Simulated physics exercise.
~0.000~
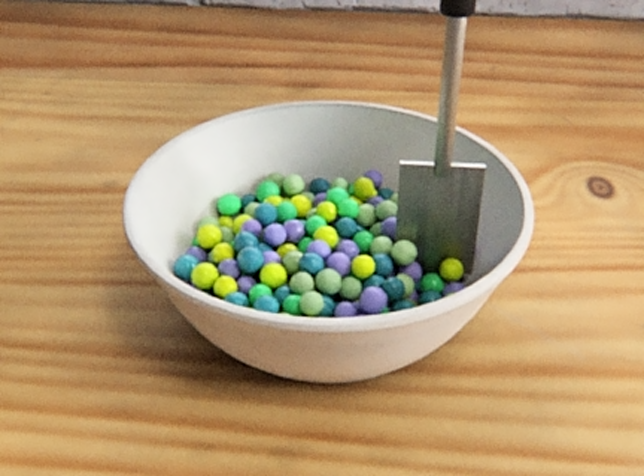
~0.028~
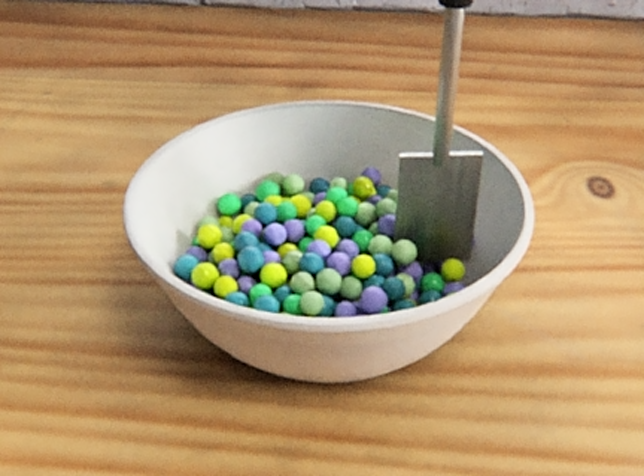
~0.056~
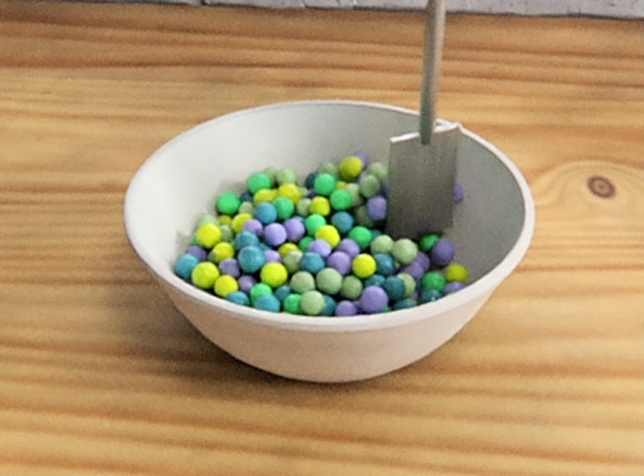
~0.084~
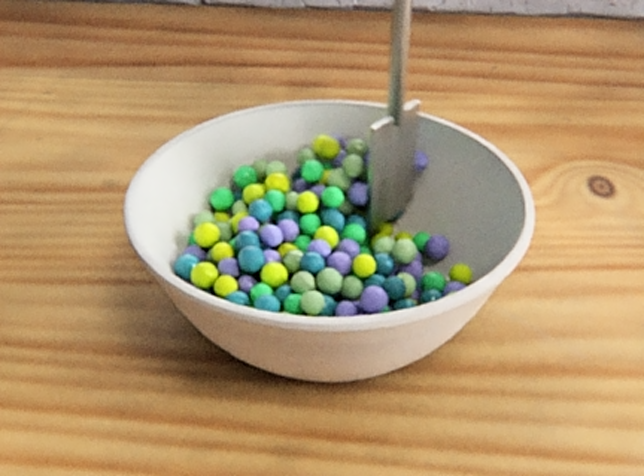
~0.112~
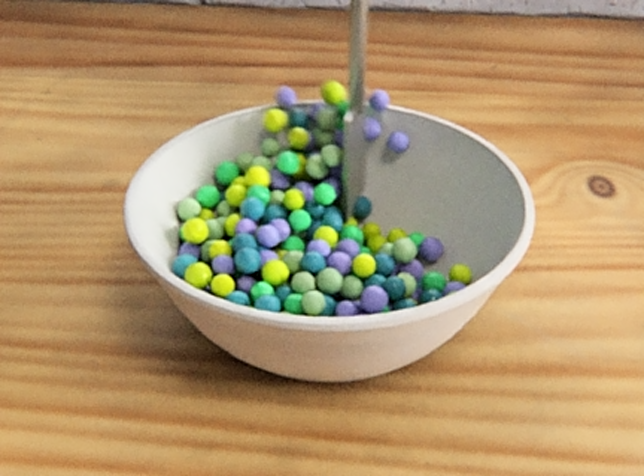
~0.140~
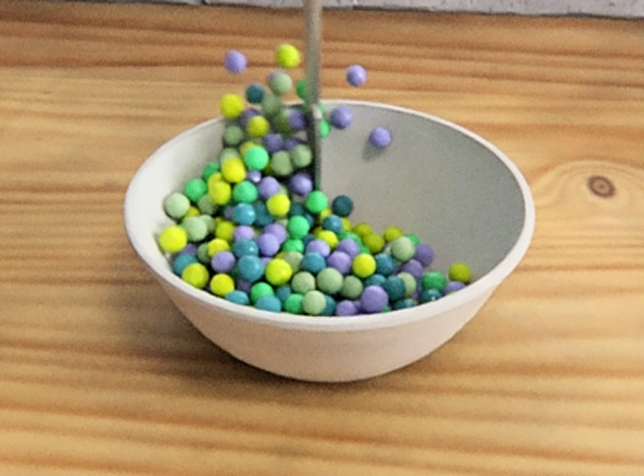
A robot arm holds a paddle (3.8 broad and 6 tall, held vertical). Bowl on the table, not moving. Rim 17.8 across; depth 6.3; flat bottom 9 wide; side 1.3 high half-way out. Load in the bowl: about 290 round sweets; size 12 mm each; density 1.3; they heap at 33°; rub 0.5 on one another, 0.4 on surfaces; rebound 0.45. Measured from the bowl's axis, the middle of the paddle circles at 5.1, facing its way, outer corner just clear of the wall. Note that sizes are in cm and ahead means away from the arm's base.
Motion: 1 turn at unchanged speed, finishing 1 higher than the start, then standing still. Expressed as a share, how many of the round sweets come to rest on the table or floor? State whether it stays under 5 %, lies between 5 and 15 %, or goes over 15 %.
It goes over 15 %.
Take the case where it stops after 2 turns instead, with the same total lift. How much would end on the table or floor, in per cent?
Estimate: About 35 percent.
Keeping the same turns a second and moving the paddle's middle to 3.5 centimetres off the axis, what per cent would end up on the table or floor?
Then about 15 per cent.
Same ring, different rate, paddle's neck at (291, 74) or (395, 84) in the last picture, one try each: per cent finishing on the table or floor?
About 30 % for one try and about 5 % for the other, in order.
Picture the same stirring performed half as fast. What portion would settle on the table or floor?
In that case it comes to around 5 percent.
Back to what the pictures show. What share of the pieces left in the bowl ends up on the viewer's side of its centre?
About 45 per cent.
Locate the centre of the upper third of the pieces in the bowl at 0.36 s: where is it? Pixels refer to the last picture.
Estimated centre: (422, 277).
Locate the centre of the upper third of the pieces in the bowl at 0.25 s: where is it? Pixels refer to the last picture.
(232, 264), roughly.
By 0.25 s, 199° round, highest piece 10 above the table; 266 in the bowl, 23 in flight or on the tool.
By 0.36 s, 295° round, highest piece 10 above the table; 240 in the bowl, 23 on the table or floor, 26 in flight or on the tool.
By 0.62 s, 0° round, highest piece 5 above the table; 215 in the bowl, 74 on the table or floor.
By 1.32 s, 0° round, highest piece 4 above the table; 215 in the bowl, 74 on the table or floor.
Final count, 215 in the bowl, 74 on the table or floor. That is 26 % on the table or floor.
